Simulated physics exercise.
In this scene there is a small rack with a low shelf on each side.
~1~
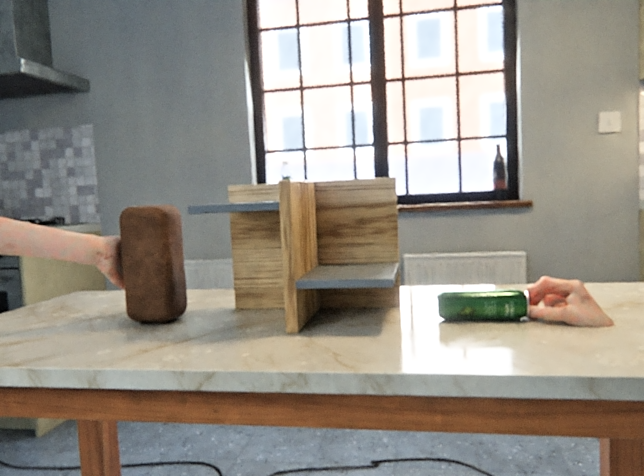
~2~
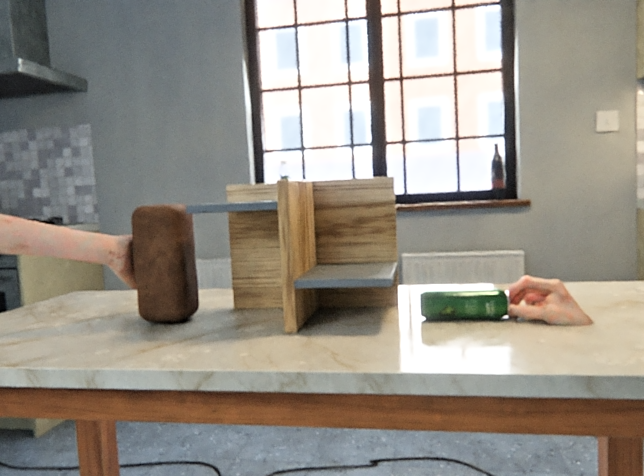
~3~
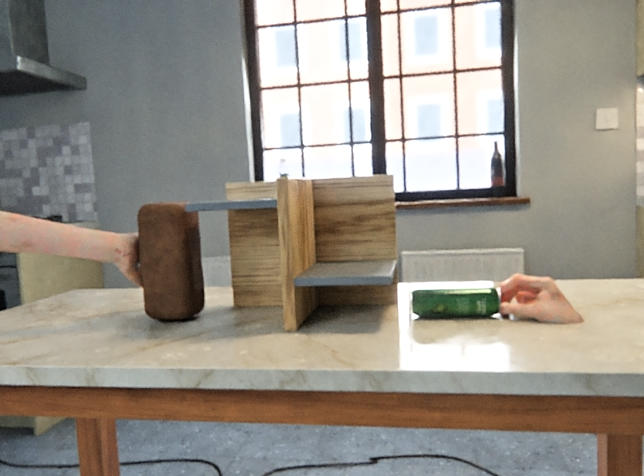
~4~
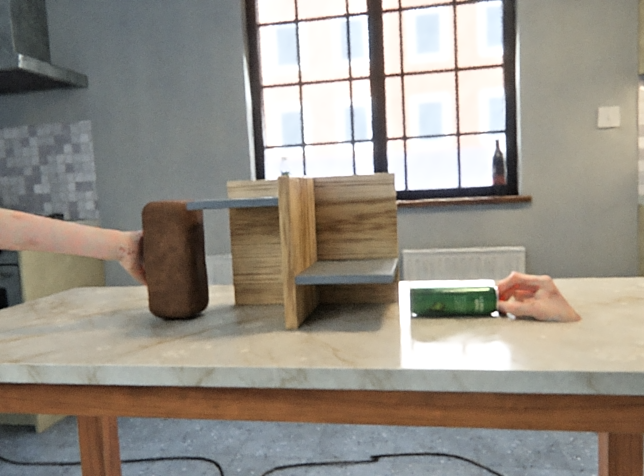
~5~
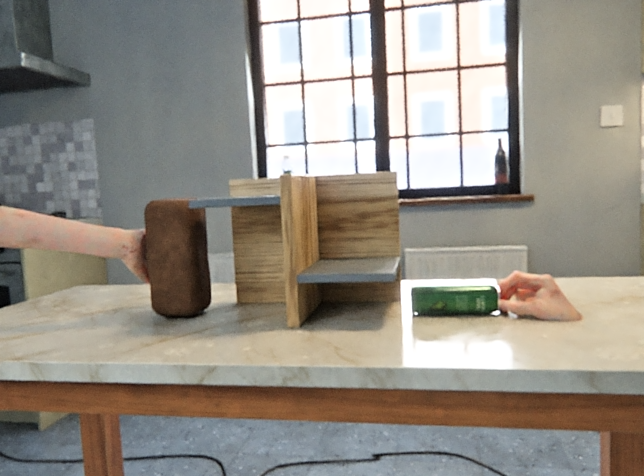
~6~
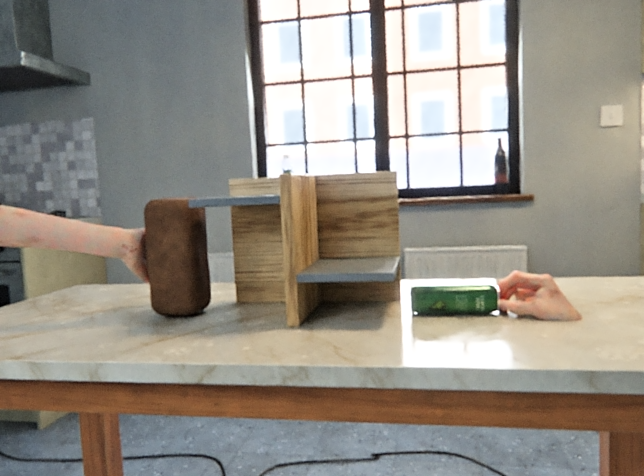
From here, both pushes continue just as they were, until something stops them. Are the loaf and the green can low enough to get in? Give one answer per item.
In the end the loaf stops at the shelf, the green can goes under.
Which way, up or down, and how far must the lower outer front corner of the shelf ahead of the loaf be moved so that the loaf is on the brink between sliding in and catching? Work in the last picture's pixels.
That's a shift of close to 12 pixels upward.
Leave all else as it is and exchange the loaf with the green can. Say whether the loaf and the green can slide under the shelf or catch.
Loaf: Blocked. Green can: Clear.
Then, 0.40 s past the last view, loaf stopped at the opening near (189, 256); green can sliding up to the opening near (422, 299).
Then, 0.84 s past the last view, loaf sliding up to the opening near (189, 256); green can part of the way in near (368, 299).
Finally, the loaf catches on the edge, near (189, 256); the green can slides in, near (355, 300).
